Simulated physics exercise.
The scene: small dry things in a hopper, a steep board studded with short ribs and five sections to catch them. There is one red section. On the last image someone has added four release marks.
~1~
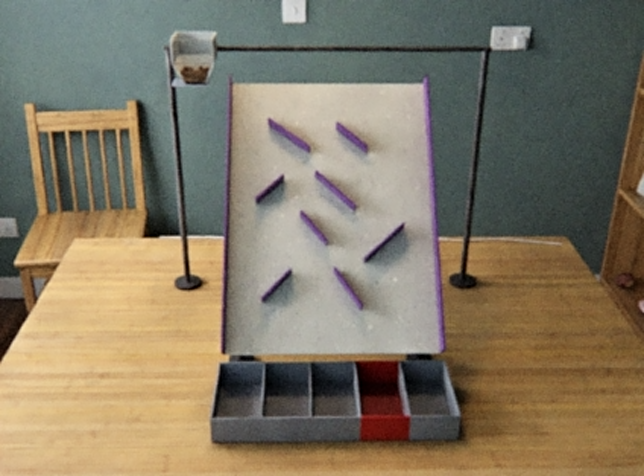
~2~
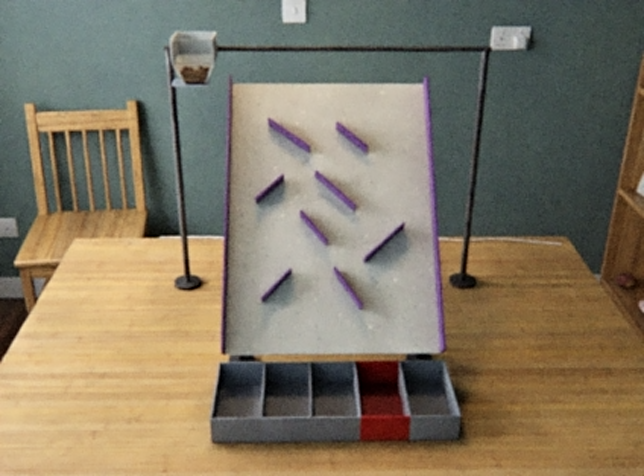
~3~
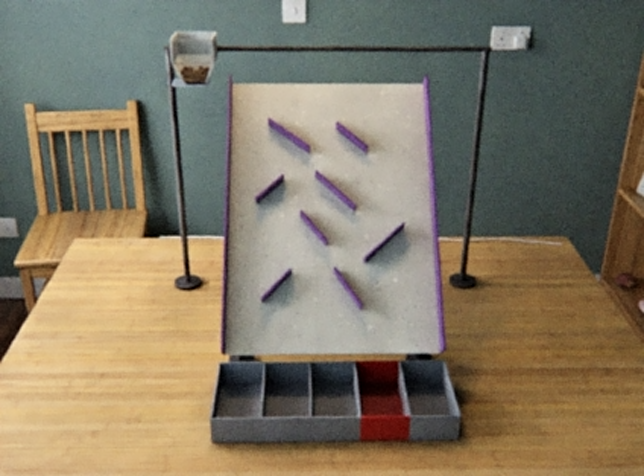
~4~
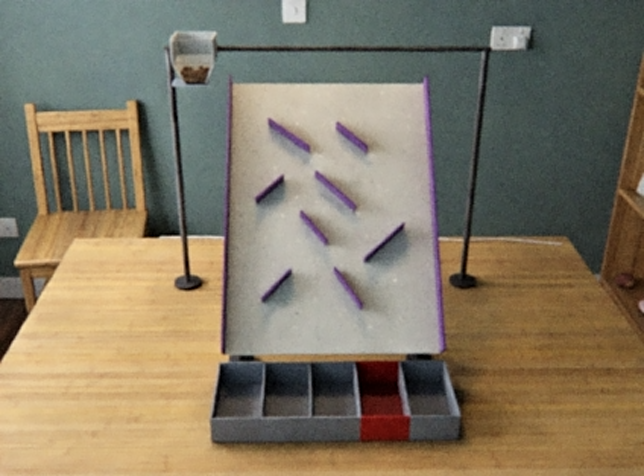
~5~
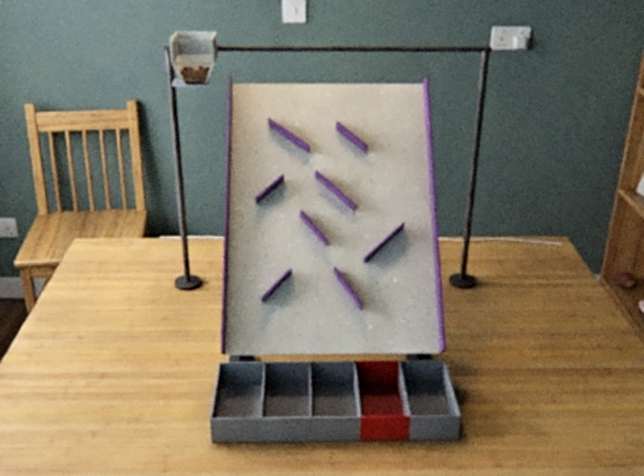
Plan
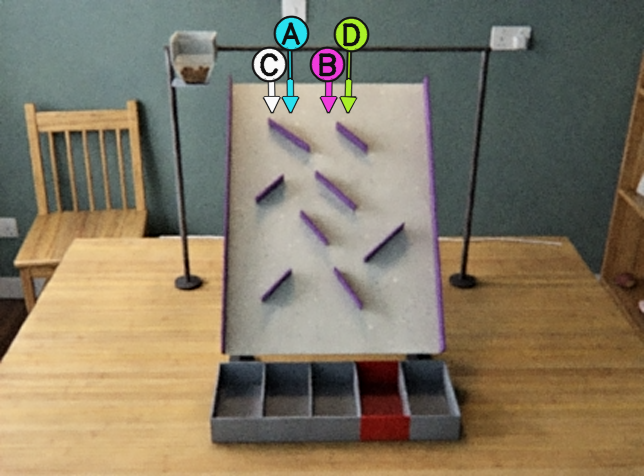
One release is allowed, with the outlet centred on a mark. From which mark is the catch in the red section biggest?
A is best.
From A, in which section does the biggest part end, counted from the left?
The fourth from the left.
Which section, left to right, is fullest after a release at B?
The fourth from the left.
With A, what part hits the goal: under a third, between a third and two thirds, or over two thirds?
Over two thirds.
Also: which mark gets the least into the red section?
It is D.
On the marked copy, mark A meets the board at (290, 106); mark B meets the board at (328, 106); mark C meets the board at (272, 106); mark D meets the board at (348, 106).
For mark A, the bulk in the red section, close to a quarter in other sections.
For mark B, close to half in the red section, close to half in other sections.
For mark C, close to half in the red section, close to half in other sections, only a few outside the box.
For mark D, close to a third in the red section, close to two thirds in other sections, only a few outside the box.
